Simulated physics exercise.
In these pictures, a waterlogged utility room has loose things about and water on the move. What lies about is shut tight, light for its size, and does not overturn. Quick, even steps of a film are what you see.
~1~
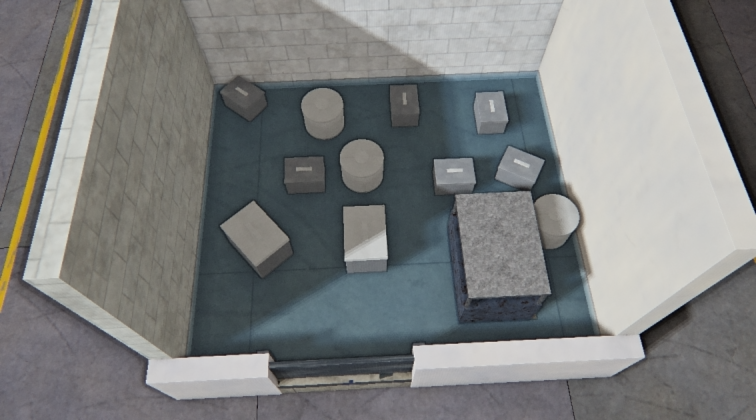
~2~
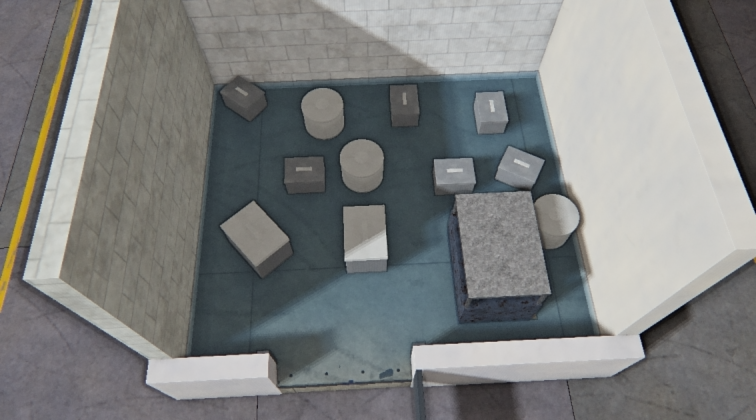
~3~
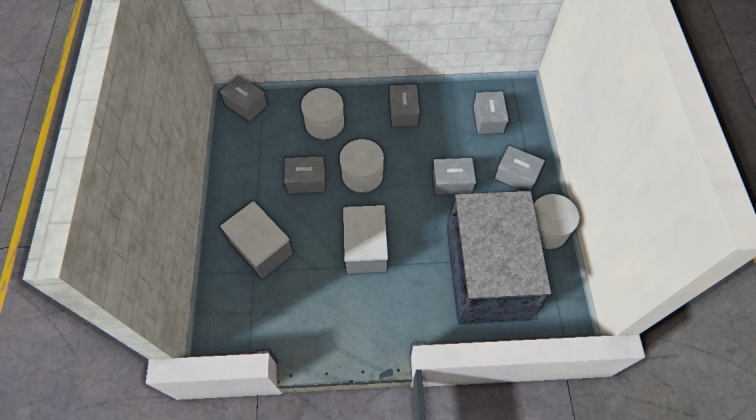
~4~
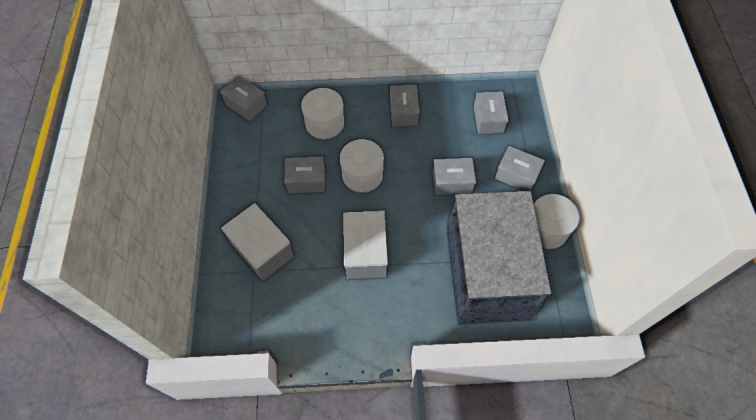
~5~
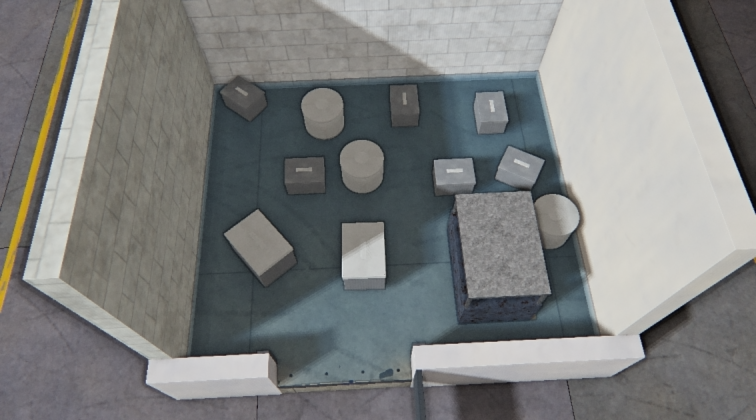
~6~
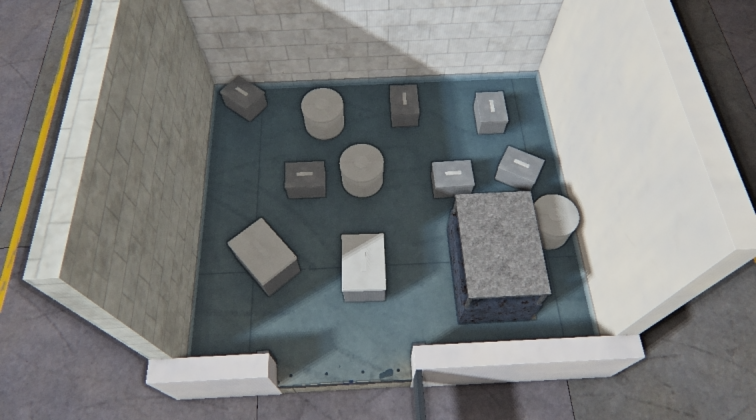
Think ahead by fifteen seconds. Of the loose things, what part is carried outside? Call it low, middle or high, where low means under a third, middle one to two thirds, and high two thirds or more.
Middle.
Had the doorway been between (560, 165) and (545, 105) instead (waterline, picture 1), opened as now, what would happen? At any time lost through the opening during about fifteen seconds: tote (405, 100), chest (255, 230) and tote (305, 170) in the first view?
Note - 1: Escaped; 2: Retained; 3: Retained.
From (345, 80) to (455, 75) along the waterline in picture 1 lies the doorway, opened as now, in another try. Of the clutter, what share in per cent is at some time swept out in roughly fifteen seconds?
Fraction out: Near 80 %.
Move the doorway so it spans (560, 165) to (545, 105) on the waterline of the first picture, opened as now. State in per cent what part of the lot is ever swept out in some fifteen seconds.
Roughly 50 in a hundred.
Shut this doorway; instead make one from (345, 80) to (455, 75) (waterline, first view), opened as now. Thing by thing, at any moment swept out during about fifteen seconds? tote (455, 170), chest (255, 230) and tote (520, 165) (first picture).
Result, in listed order: Exited / retained / exited.
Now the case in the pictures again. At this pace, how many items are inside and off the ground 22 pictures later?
The answer would be 6.
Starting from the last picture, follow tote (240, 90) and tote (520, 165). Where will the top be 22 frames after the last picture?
Near (235, 124) and (471, 198).
A moment on, 0 of 11 are out; 11 afloat.
Next, 2 of 11 are out; 9 afloat.
Later, 5 of 11 are out; 6 afloat.
In the end, 5 of 11 are out; 6 afloat.
